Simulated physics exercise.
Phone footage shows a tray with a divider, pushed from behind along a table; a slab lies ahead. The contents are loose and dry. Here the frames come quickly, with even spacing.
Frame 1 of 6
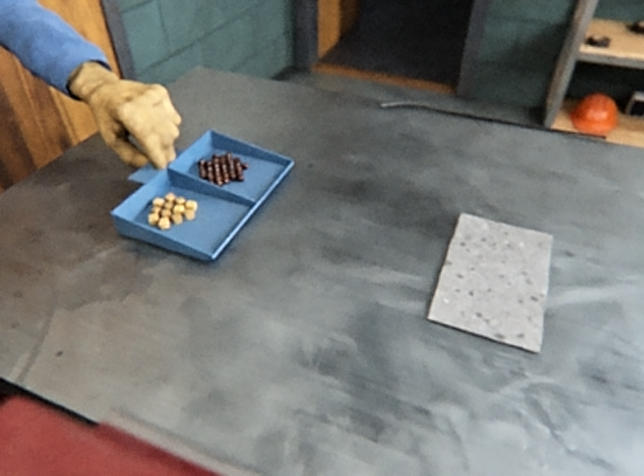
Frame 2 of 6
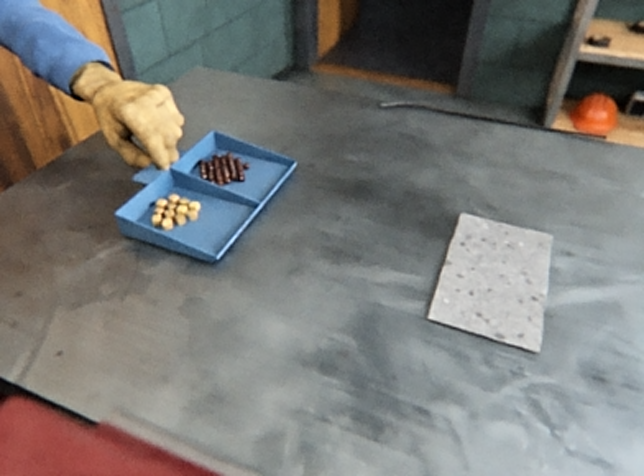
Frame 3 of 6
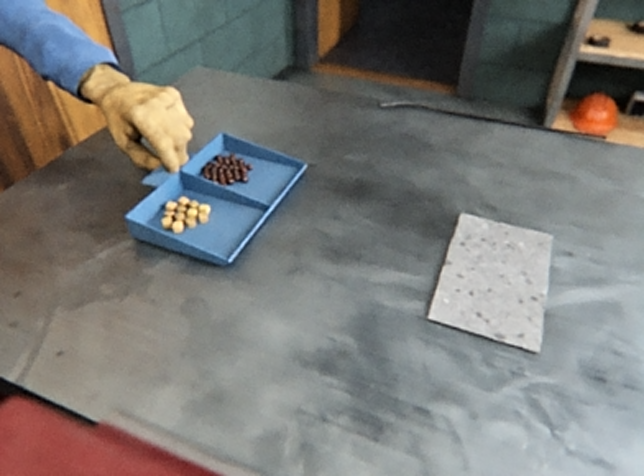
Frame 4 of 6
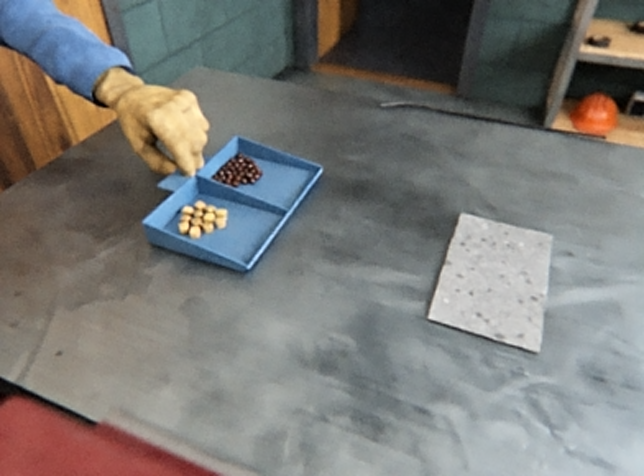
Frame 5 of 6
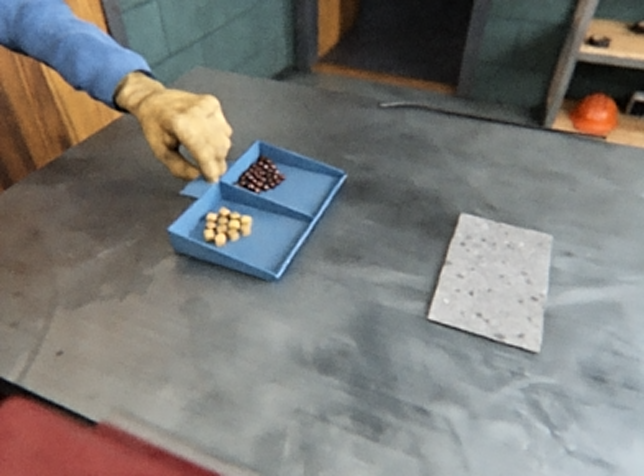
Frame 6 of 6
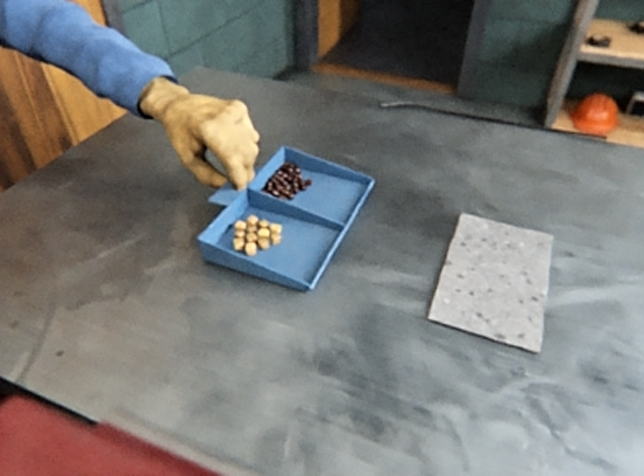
A gloved hand on a blue-sleeved arm slides a blue divided tray across a dark, smudged tabletop, seen from above at an angle in a room with green block walls. Small wooden cubes sit in the tray's nearer section and dark chocolate balls in the farther one, with a speckled grey slab lying to the right. Barely moving at first, the tray then glides rightward and slightly nearer, while the camera stays still.
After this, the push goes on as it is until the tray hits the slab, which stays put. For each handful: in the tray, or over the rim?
Note - front handful is retained; back handful lets some escape.
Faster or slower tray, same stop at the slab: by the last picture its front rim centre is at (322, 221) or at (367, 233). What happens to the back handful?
First it loses pieces over the front, then it sends some over the front rim.
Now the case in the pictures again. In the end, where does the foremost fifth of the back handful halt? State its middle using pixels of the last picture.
It ends up near (636, 285) in the last view.
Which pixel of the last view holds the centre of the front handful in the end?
At roughly pixel (414, 279).
Then, 0.09 s past the last view, tray still sliding, front rim near (397, 242); front handful all inside; back handful all inside.
Then, 0.27 s past the last view, tray stopped at the slab; front handful all inside, moved towards the front rim; back handful all inside, moved towards the front rim.
Then, 0.48 s past the last view, tray stopped at the slab; front handful all inside, moved towards the front rim; back handful about a third out of the tray.
Finally, tray stopped at the slab; front handful all inside, moved towards the front rim; back handful about a third out of the tray.
